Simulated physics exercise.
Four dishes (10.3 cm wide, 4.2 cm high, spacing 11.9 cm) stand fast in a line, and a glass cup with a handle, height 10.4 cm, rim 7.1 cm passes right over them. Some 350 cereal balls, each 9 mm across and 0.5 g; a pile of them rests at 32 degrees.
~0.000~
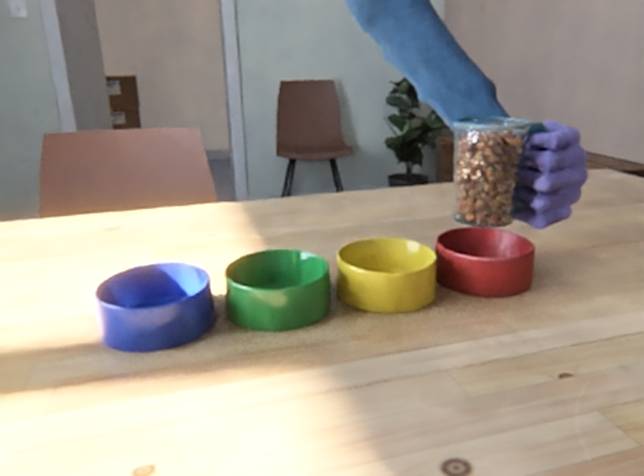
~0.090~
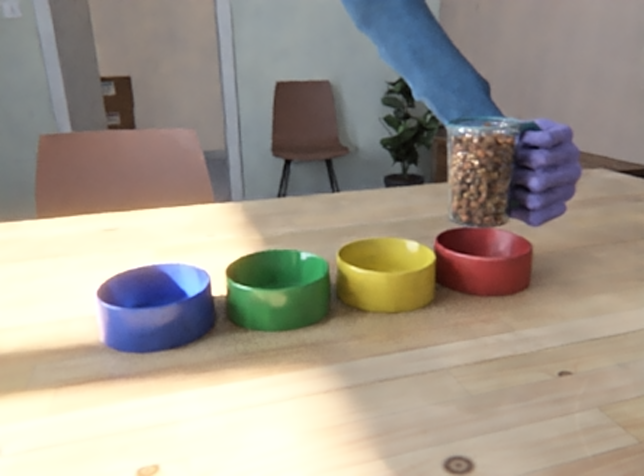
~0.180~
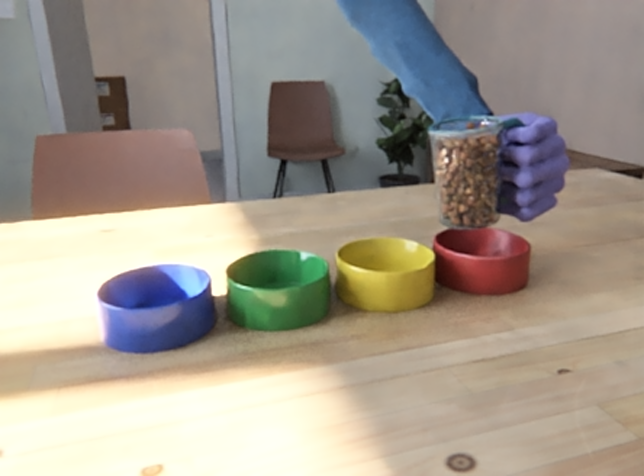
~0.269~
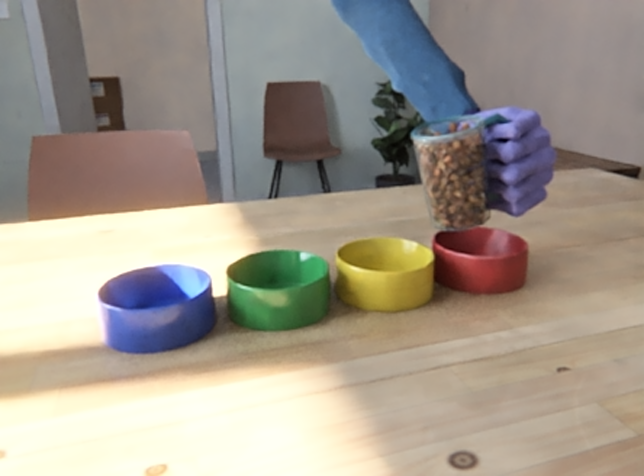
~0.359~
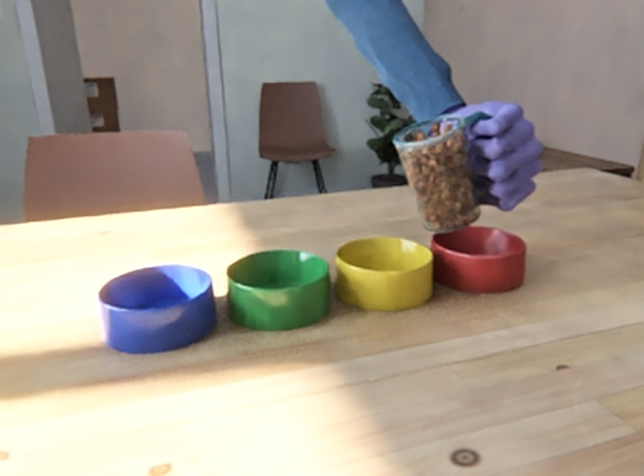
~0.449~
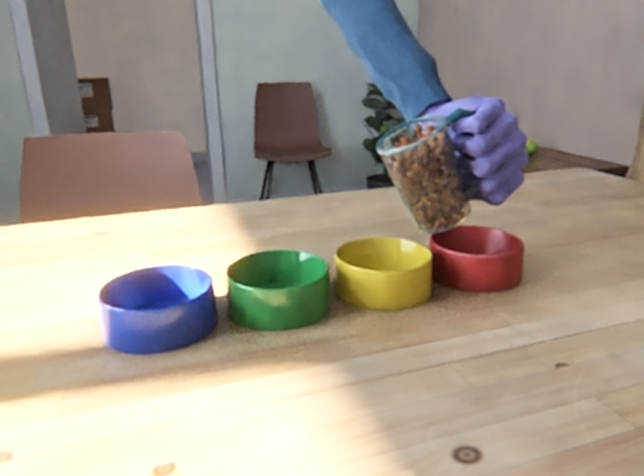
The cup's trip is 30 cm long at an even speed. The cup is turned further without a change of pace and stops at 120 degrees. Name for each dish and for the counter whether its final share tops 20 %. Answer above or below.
Red: Below, blue: Above, green: Below, yellow: Below, counter: Below.
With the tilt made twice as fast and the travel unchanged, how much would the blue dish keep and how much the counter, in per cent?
Blue 0, counter 20.
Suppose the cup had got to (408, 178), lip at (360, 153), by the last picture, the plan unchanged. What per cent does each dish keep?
Red 0; blue 100; green 0; yellow 0.
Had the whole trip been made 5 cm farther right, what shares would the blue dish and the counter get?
Blue 70; counter 20.
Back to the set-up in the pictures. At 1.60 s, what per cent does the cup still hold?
About 90 per cent.
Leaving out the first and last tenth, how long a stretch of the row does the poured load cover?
Roughly 6 cm.
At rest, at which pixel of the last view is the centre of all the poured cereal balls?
Near (150, 303).
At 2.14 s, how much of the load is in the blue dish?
About 90 per cent by then.
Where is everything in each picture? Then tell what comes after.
The first picture shows cup at (487, 172), tilt 0 degrees, lip at (461, 124), moved 0.0 cm; middle of the pieces at (488, 176); red dish at (484, 243); yellow dish at (386, 255); green dish at (277, 268); blue dish at (154, 284).
The second picture shows cup at (481, 172), tilt 2 degrees, lip at (453, 126), moved 0.6 cm; middle of the pieces at (482, 177).
The third picture shows cup at (467, 173), tilt 8 degrees, lip at (435, 132), moved 2.0 cm; middle of the pieces at (470, 177).
The fourth picture shows cup at (454, 174), tilt 13 degrees, lip at (417, 137), moved 3.4 cm; middle of the pieces at (457, 178).
The fifth picture shows cup at (441, 175), tilt 19 degrees, lip at (399, 144), moved 4.9 cm; middle of the pieces at (443, 179).
The sixth picture shows cup at (427, 176), tilt 25 degrees, lip at (382, 150), moved 6.4 cm; middle of the pieces at (430, 180); red dish at (476, 240); yellow dish at (383, 253); green dish at (277, 269); blue dish at (157, 286). The cup turns about 65 degrees a second and travels 16 cm a second.
Then, at 1.14 s, tilt 69 degrees; cup holds 100 %.
After 1.60 s, tilt 99 degrees; cup holds 90 %, blue 5 %.
After 2.14 s, tilt 120 degrees; cup holds 10 %, blue 90 %.
By 2.9 s all is still; red 0 %, blue 95 %, green 0 %, yellow 0 %, counter 5 %.
